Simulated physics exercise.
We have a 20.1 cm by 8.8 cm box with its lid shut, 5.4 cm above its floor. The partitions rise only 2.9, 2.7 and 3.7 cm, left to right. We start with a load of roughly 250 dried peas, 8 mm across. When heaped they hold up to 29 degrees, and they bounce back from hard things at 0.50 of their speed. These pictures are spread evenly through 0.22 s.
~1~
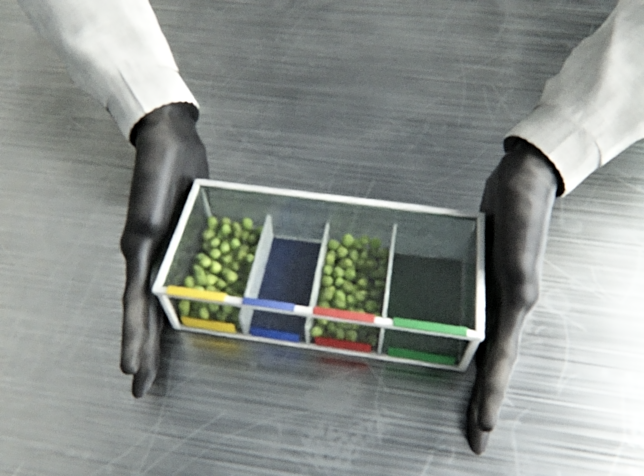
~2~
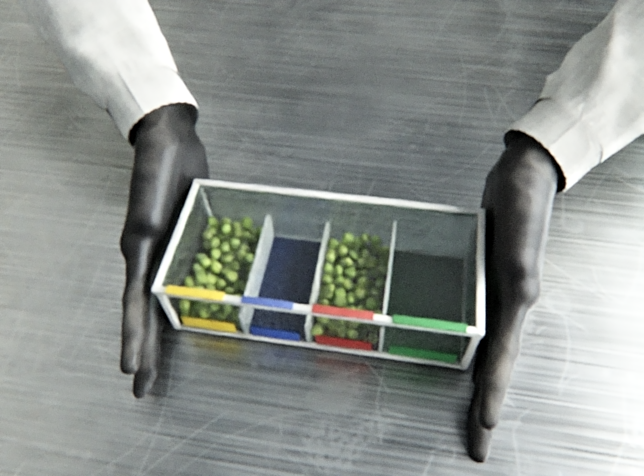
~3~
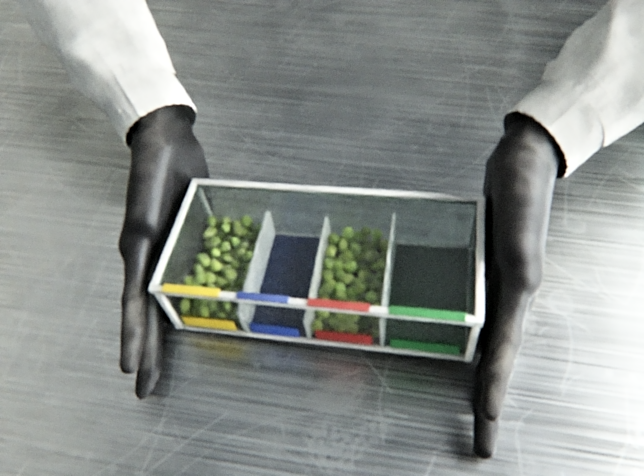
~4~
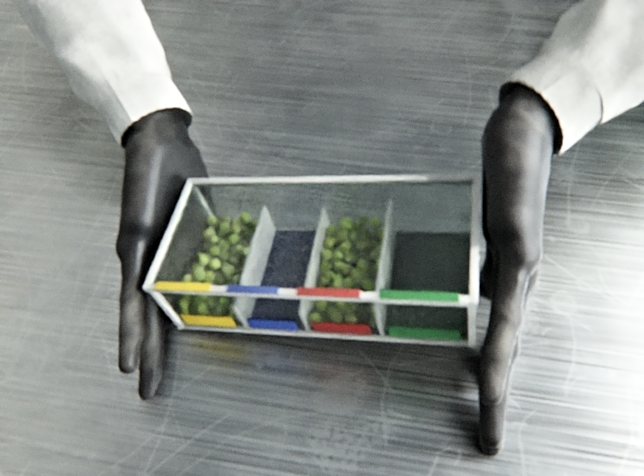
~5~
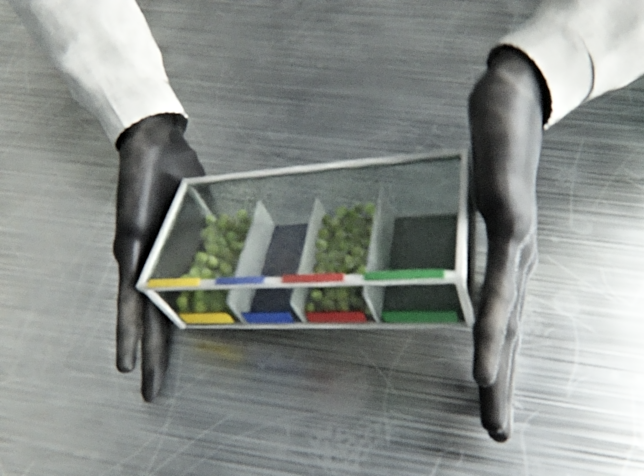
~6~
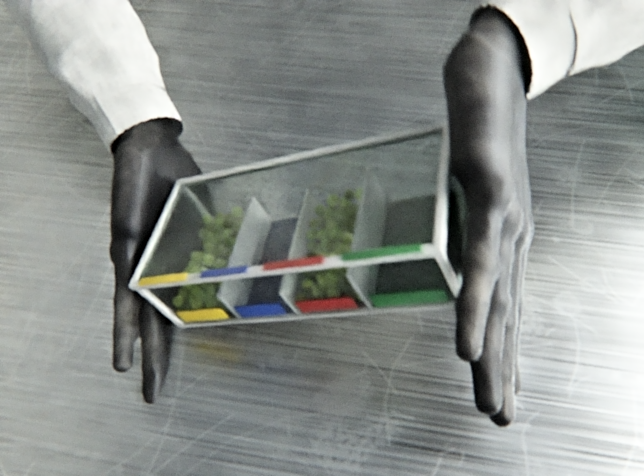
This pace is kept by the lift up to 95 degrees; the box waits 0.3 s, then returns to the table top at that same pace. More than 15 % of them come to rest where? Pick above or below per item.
Red = below; blue = below; green = below; yellow = above.
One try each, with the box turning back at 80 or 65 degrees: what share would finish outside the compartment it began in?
Roughly 20 percent, then roughly 5 percent.
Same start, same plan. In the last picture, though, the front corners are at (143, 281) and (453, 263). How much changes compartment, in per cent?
In that case close to 40 per cent.
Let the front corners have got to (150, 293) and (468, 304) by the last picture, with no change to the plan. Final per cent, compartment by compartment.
Final per cent - red: 5; blue: 10; green: 0; yellow: 85.
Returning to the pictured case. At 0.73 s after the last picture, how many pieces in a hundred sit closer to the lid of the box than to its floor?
50 %.
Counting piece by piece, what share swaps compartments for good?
Result: Roughly 40 %.
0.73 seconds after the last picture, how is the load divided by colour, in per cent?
The split is red at 10, blue at 5, green at 0 and yellow at 85 per cent.
Then, 0.73 s after the last picture, tilt 95 degrees; red 10 %, blue 5 %, yellow 85 %.
Then, 1.22 s after the last picture, tilt 50 degrees; yellow 95 %.
Then, 1.77 s after the last picture, tilt 0 degrees; yellow 95 %.
In the end, red 0 %, blue 0 %, green 0 %, yellow 95 %.
